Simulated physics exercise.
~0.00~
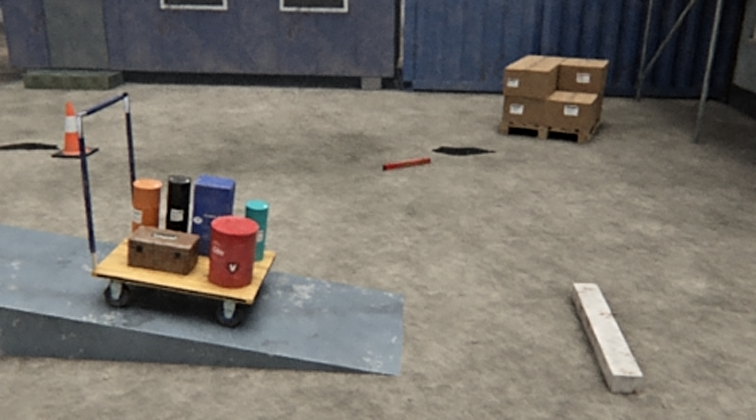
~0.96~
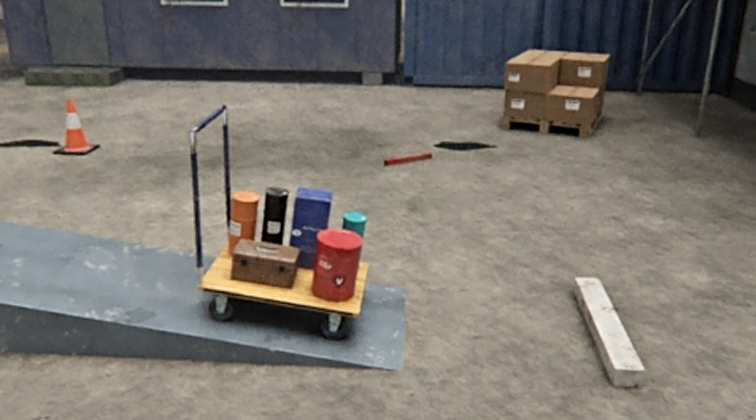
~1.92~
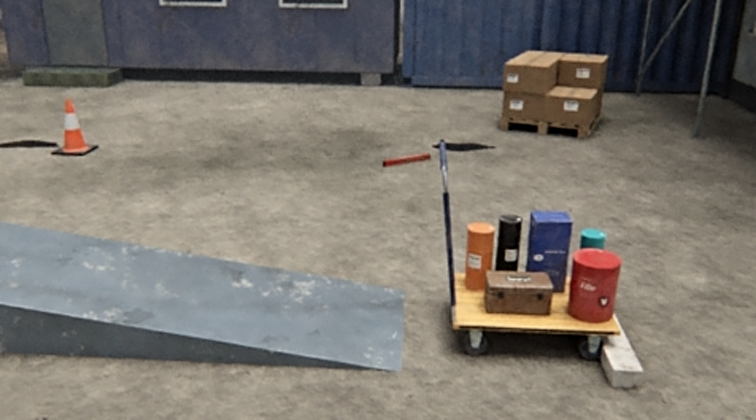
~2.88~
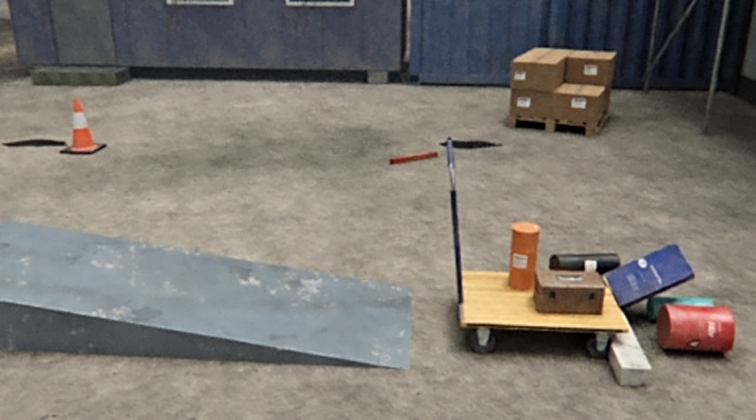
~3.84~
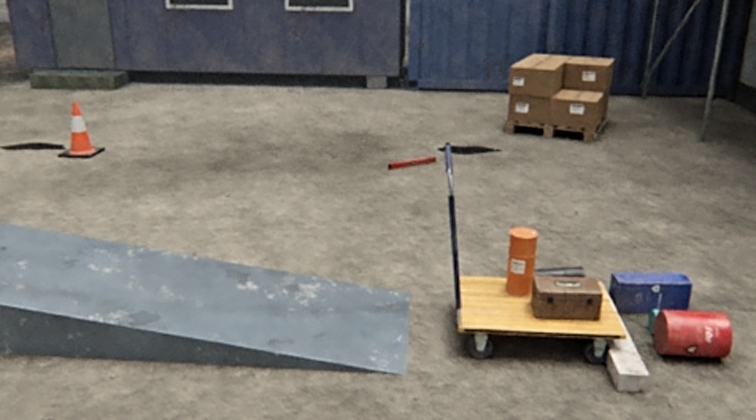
Loaded trolley rolling down a ramp and stopping at a kerb, its red pail, blue box and two canisters toppling over.
